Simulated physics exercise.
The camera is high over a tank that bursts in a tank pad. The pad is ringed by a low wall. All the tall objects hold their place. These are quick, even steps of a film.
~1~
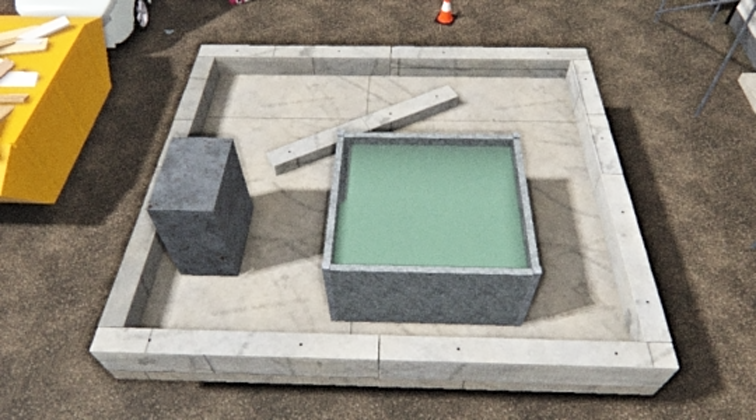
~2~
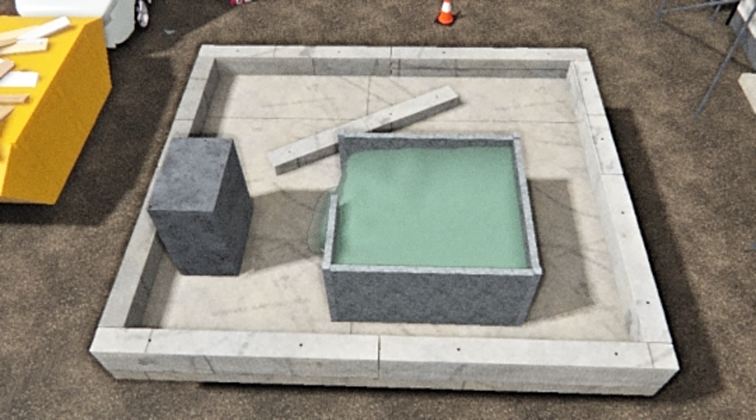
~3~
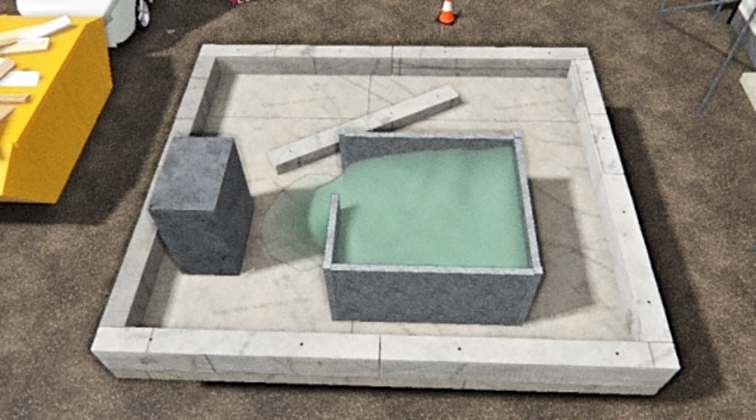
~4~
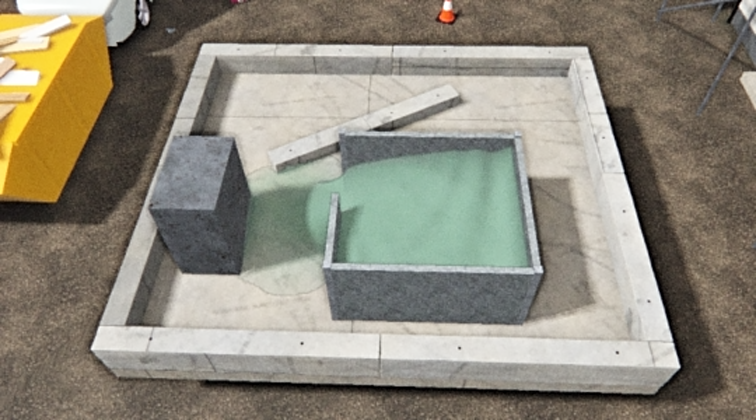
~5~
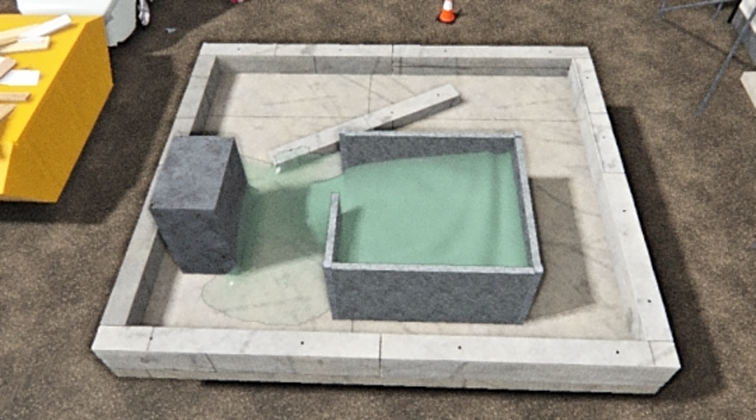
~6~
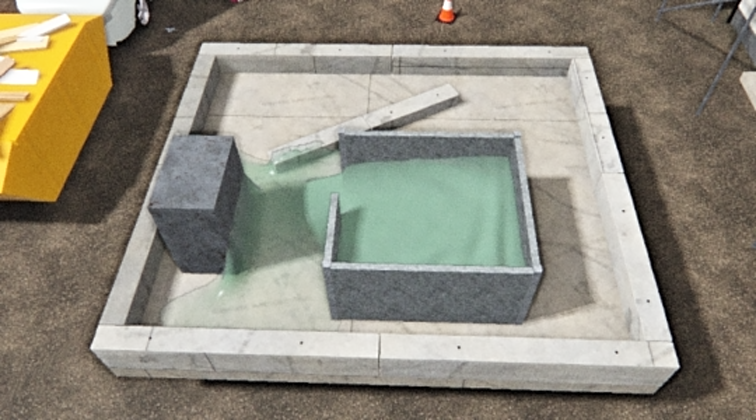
Green water pours left through a gap in the grey tank and spreads around a dark block.
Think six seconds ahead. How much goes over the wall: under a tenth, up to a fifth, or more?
Over the wall goes under a tenth.
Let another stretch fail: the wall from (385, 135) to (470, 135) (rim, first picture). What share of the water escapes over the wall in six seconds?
Roughly 6 per cent.
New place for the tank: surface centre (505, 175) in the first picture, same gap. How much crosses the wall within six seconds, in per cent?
Roughly 2 per cent.
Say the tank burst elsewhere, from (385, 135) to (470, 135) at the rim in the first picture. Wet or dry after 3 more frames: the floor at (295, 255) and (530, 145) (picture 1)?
In that order: Dry, awash.
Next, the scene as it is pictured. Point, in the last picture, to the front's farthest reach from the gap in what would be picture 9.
Roughly at (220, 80).
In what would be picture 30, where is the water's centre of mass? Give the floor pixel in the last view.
Roughly at (353, 210).
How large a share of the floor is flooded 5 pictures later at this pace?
I make it 40 per cent.
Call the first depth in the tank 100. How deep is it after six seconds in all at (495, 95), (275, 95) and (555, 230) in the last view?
In that order: 10, 14 and 6 per cent.
A moment on, water covers 25 % of the floor; the low wall has let 0 % over.
Next, water covers 30 % of the floor; the low wall has let 0 % over.
Then, water covers 55 % of the floor; the low wall has let 1 % over.
Later, water covers 70 % of the floor; the low wall has let 2 % over.
In the end, water covers 75 % of the floor; the low wall has let 2 % over.
